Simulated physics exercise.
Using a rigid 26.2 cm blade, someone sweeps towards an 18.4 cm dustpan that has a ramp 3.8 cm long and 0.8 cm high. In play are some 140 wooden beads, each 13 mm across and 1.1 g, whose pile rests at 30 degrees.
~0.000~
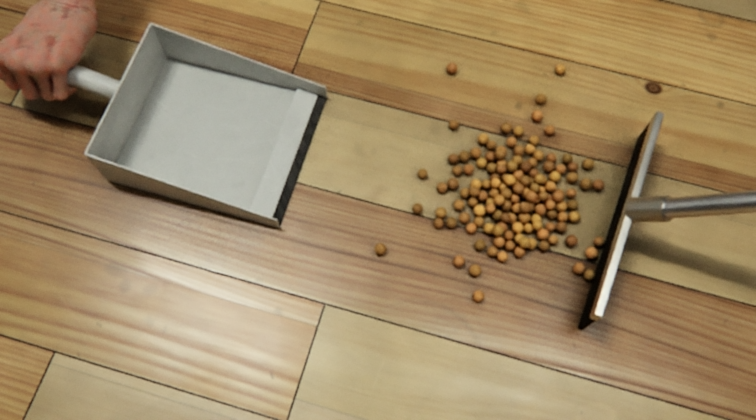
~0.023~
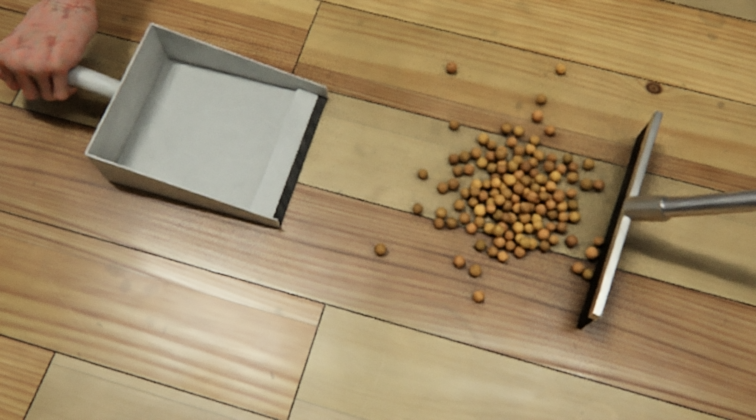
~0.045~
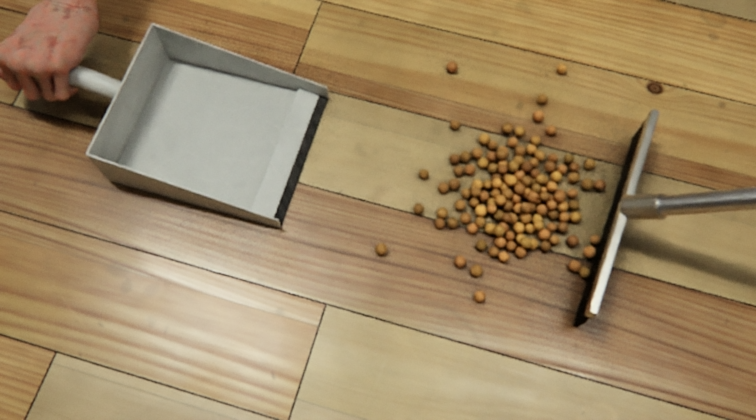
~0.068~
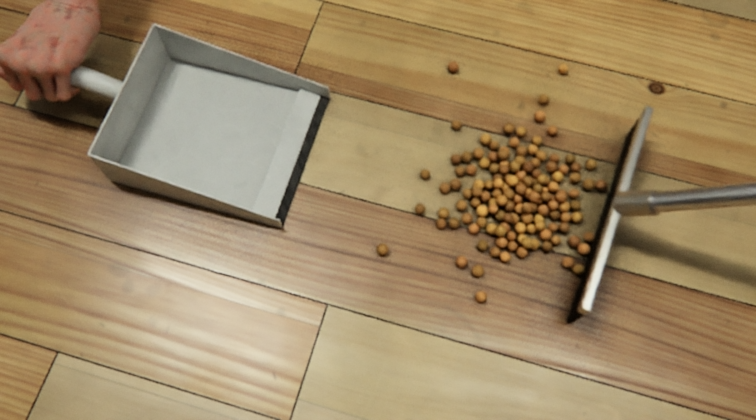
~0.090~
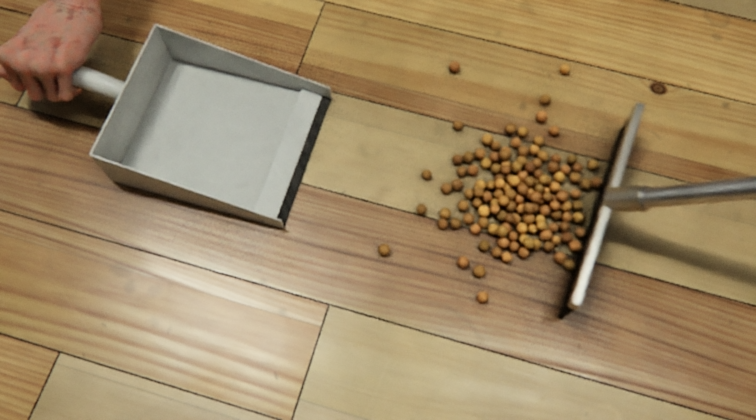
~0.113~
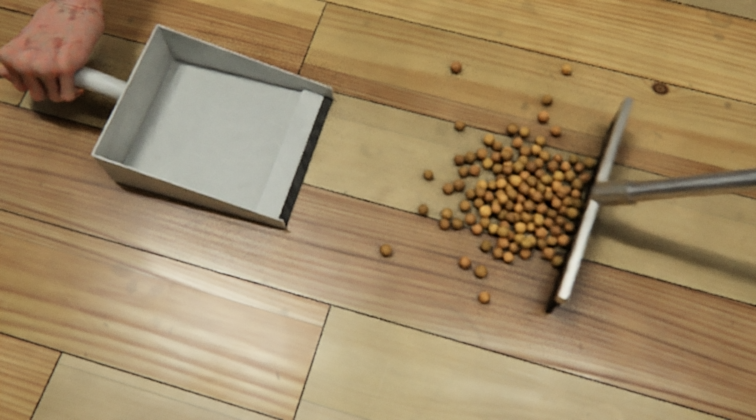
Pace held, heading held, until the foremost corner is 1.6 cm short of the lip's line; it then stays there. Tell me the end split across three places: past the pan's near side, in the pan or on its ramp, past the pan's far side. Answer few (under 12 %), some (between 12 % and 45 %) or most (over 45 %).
Near side: Few, pan: Some, far side: Some.
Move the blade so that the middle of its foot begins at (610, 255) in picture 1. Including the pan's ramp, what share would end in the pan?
Around 40 %.
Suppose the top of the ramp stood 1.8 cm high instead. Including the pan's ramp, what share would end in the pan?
It would be near 30 per cent.
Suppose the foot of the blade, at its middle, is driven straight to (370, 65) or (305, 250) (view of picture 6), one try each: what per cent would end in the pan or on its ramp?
The two tries give about 20 and 25 percent.
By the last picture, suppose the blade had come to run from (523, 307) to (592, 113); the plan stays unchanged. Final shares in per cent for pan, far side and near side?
Final per cent - pan 40, far 25, near 15.
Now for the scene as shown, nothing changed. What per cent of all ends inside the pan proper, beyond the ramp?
Around 25 in a hundred.
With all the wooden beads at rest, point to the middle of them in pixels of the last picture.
(270, 118).
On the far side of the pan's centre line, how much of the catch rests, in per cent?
Around 40 percent.
After 0.32 s, middle of the blade 18 cm from the lip; 0 % over the lip, far side 25 %, near side 0 %.
After 0.47 s, middle of the blade 8 cm from the lip; 0 % over the lip, far side 35 %, near side 5 %.
After 0.73 s, middle of the blade 3 cm from the lip; 40 % over the lip, far side 40 %, near side 5 %.
In the end, at 1.7 s, near side 5 %, pan 35 %, far side 40 %, in front of the lip or behind the blade 20 %.
